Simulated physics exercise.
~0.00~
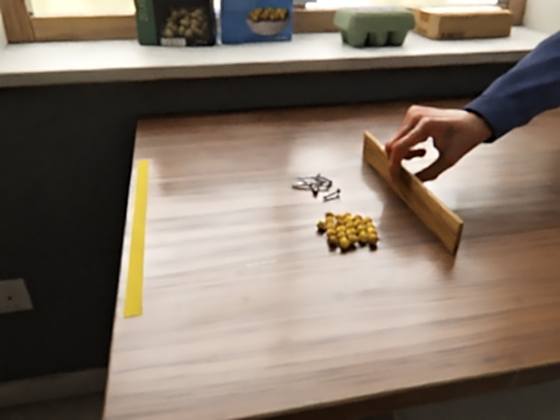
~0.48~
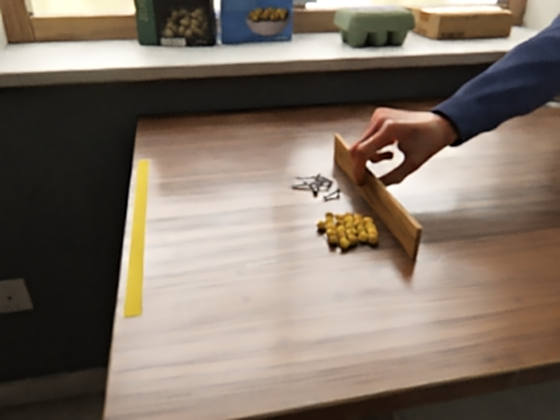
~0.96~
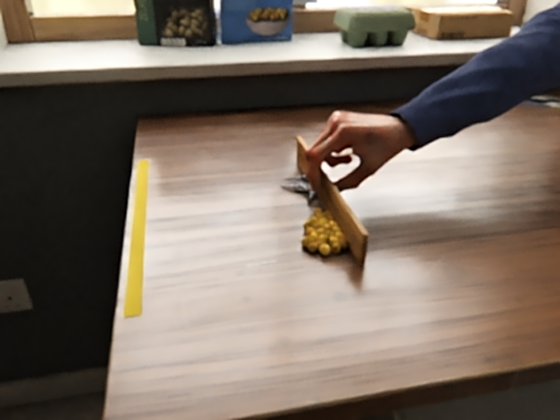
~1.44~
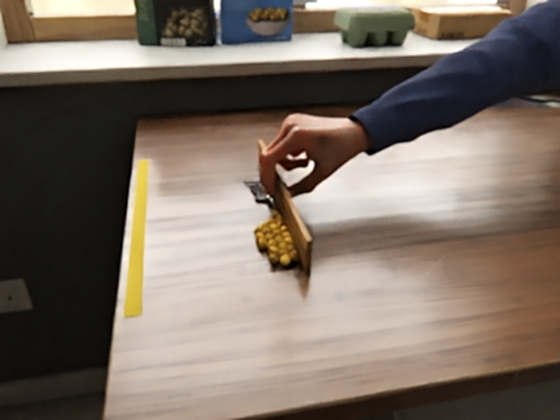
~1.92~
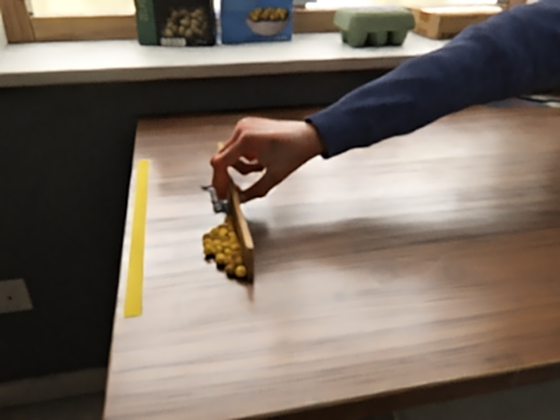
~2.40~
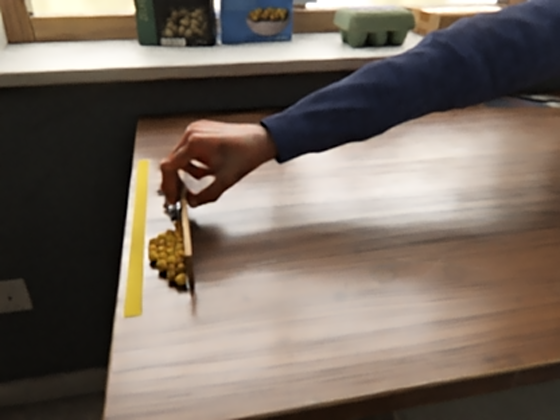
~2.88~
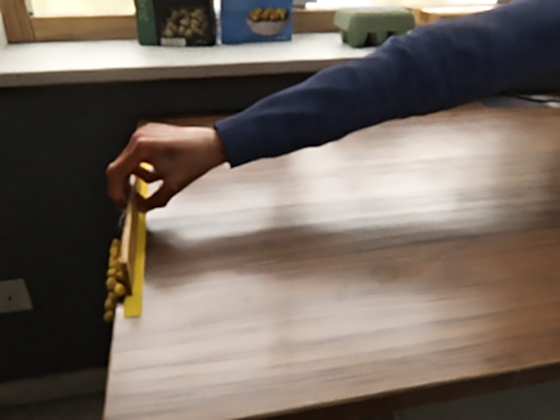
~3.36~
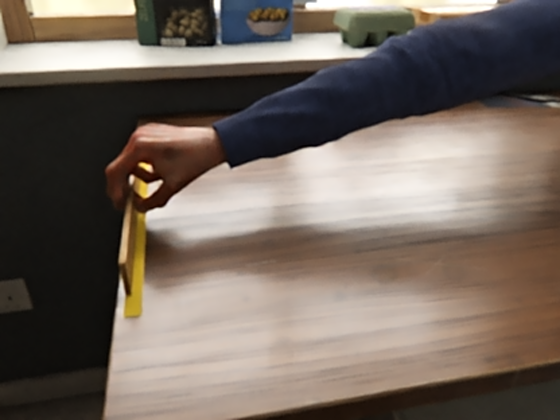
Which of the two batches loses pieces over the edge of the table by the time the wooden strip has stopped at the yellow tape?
Both batches do. The yellow balls at the front and the small metal pieces behind them all go over the left edge, leaving none in view on the table.
